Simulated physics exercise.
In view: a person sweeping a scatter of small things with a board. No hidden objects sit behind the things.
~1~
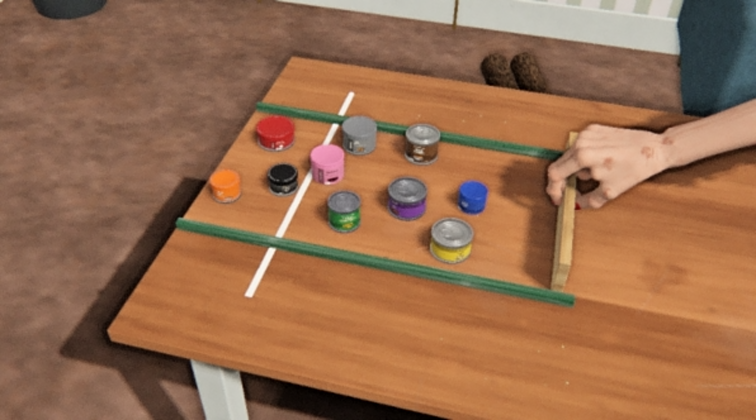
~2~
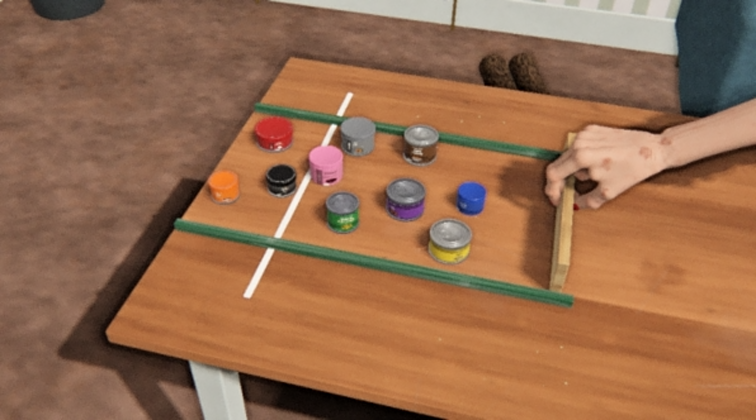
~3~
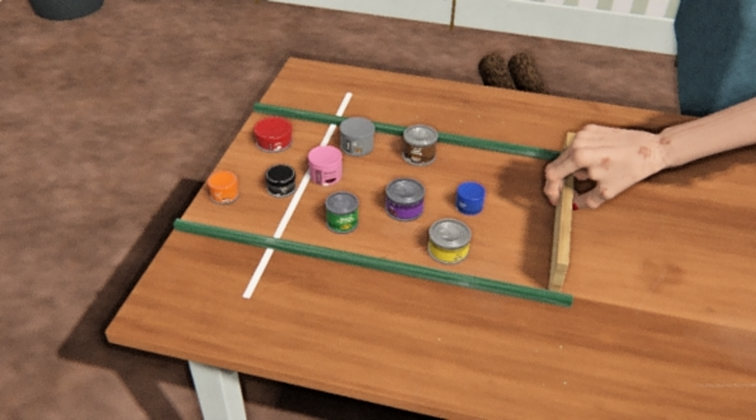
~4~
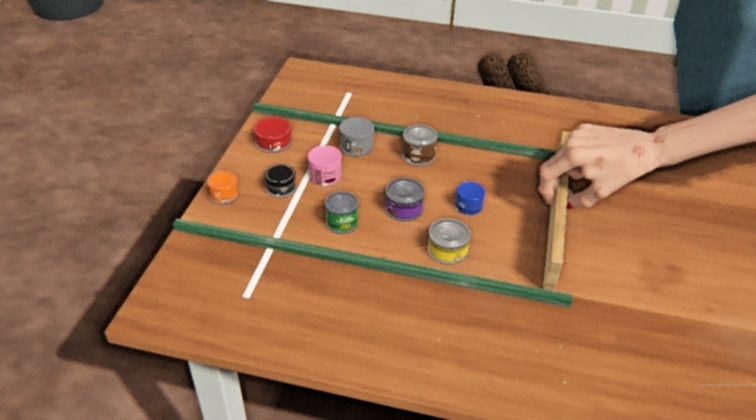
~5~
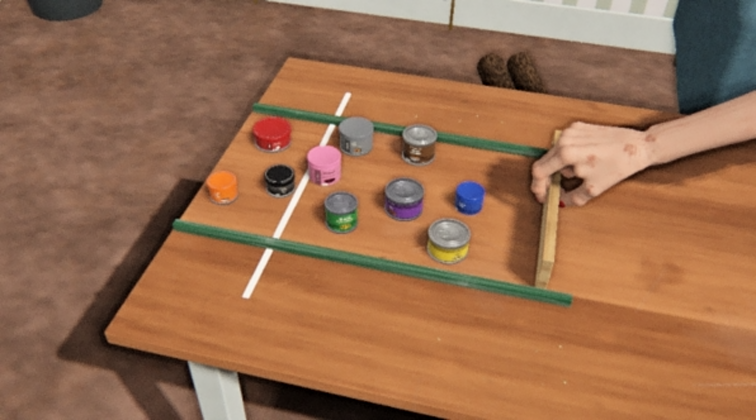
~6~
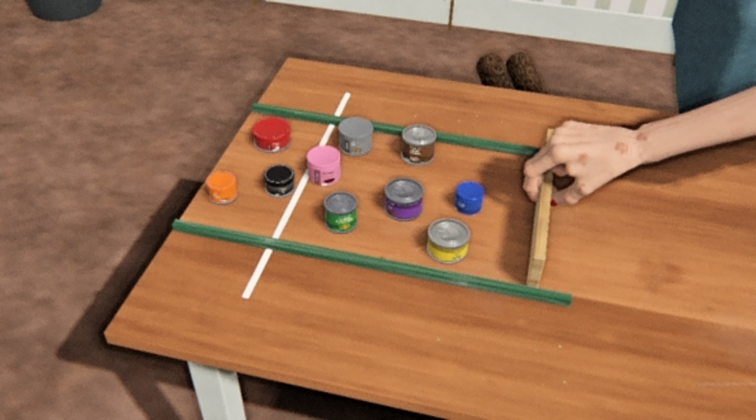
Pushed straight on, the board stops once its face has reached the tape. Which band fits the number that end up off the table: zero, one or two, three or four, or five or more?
The band is zero.
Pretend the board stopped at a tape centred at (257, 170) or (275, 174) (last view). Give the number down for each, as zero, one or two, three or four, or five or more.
First spot, 3 or 4; second spot, one to two.
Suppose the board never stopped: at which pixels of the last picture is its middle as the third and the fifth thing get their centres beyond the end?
The first one at (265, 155), the next at (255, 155).
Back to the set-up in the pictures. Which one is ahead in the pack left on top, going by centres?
That's the red tin.
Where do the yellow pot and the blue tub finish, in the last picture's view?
Taking them in turn, first comes (265, 210), then (298, 159).
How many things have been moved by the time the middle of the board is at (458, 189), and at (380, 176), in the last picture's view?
At the first spot 2, then 6.
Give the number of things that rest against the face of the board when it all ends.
The count comes out at 4.
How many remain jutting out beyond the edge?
Things overhanging at the end: 1.
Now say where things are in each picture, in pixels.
The first frame shows orange pot (226, 187); red tin (276, 134); black tin (283, 180); board (566, 207); tape (309, 178).
The second frame shows red tin (274, 135); blue tub (471, 199).
The third frame shows black tin (281, 181); yellow pot (449, 242).
The fourth frame shows orange pot (223, 188); board (558, 206).
The fifth frame shows red tin (273, 135); green tin (342, 213).
The sixth frame shows orange pot (222, 188); red tin (272, 135); black tin (280, 181); board (543, 203); tape (305, 179).
Early on, none off yet; orange pot at rest near (222, 188); red tin at rest near (272, 135); black tin at rest near (280, 181).
Finally, the number that fall off is zero.
